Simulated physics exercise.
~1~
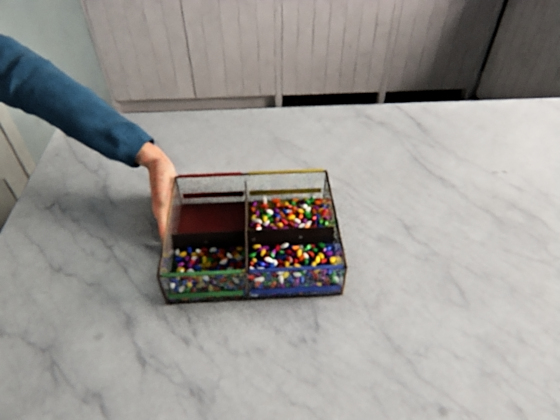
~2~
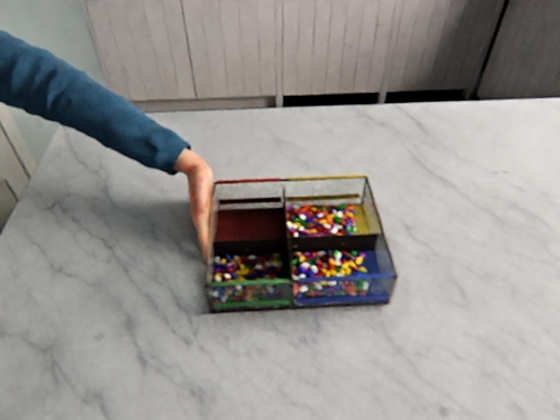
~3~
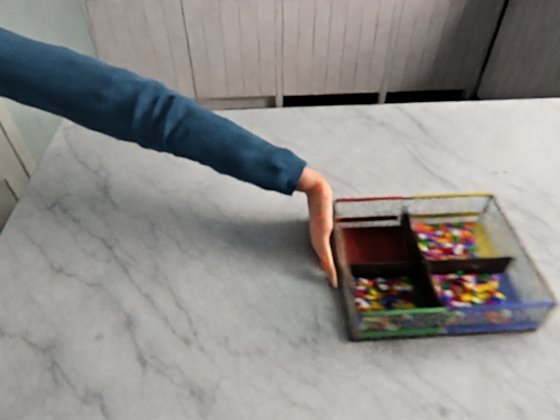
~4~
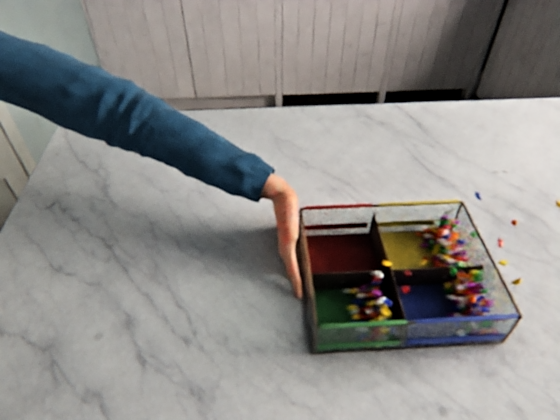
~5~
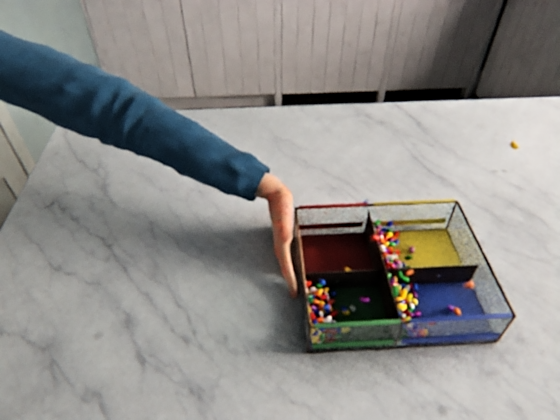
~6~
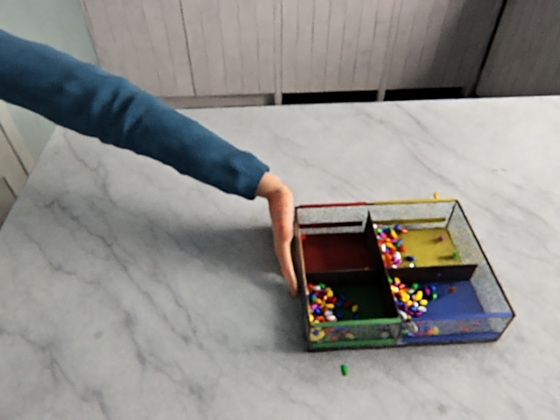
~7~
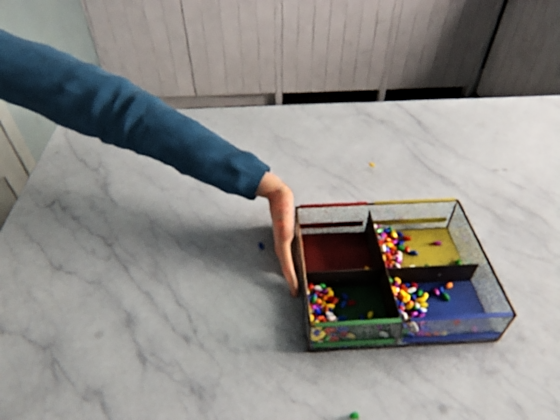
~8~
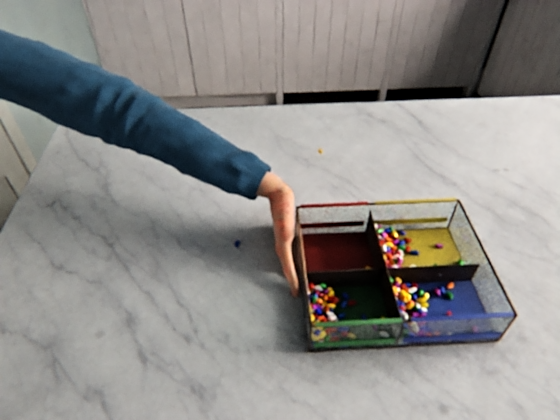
A hand pushed a divided glass tray of colorful jelly beans to the right across a marble counter, then drew it back slightly left, scattering a few beans outside, and it came to rest with most still heaped in three compartments.
